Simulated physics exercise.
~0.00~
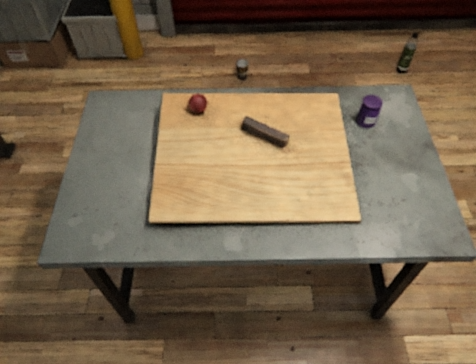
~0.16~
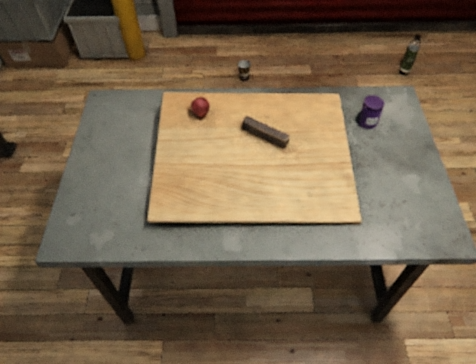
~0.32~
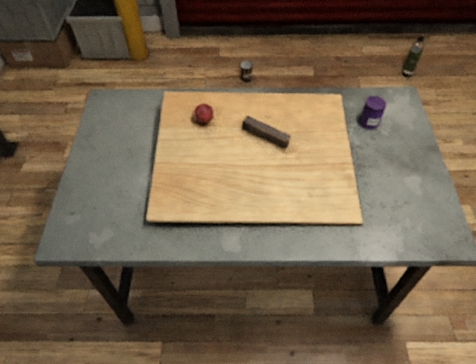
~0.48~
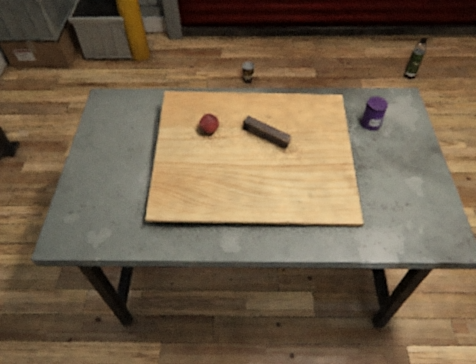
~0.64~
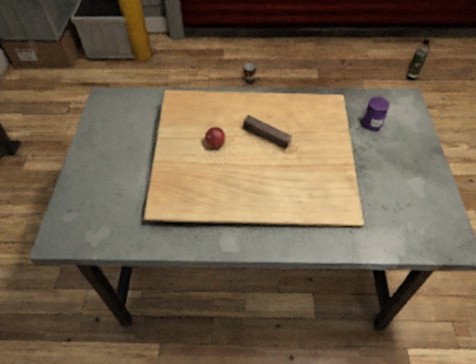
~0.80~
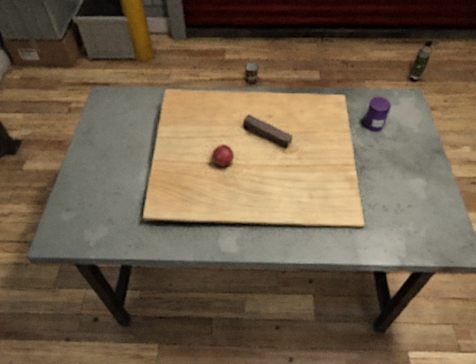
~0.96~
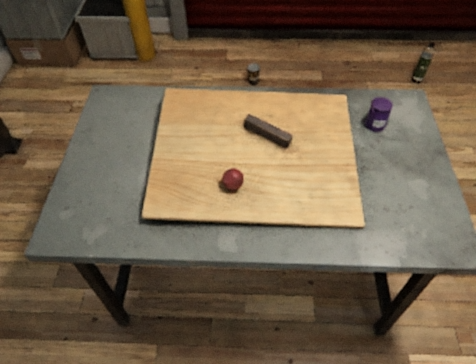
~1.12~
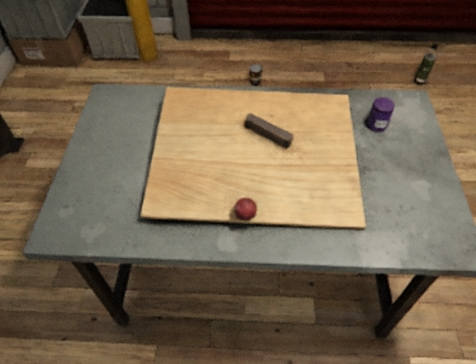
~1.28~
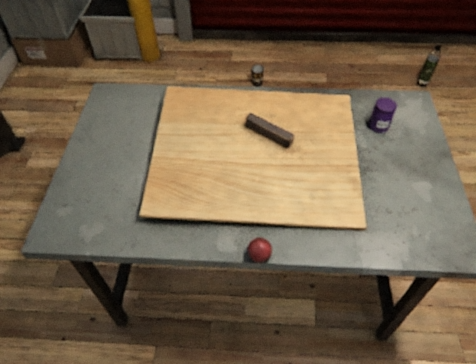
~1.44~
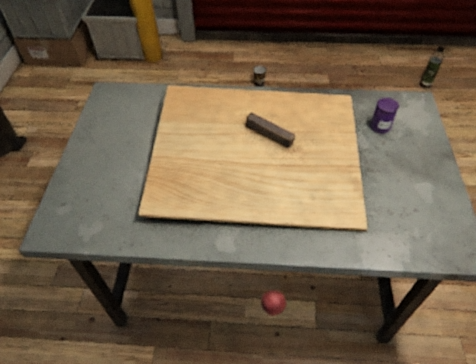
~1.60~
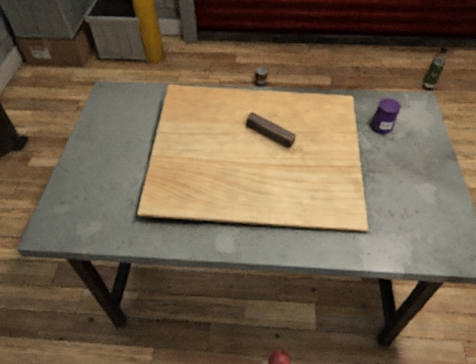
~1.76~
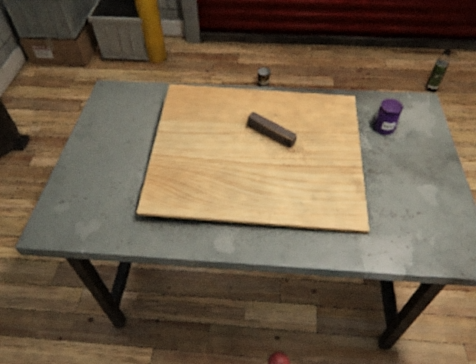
On a gray table in a wood-floored room, a red ball rolled down a wooden board past a dark block, slipped over the near edge and dropped to the floor, while the block and a purple jar stayed put.
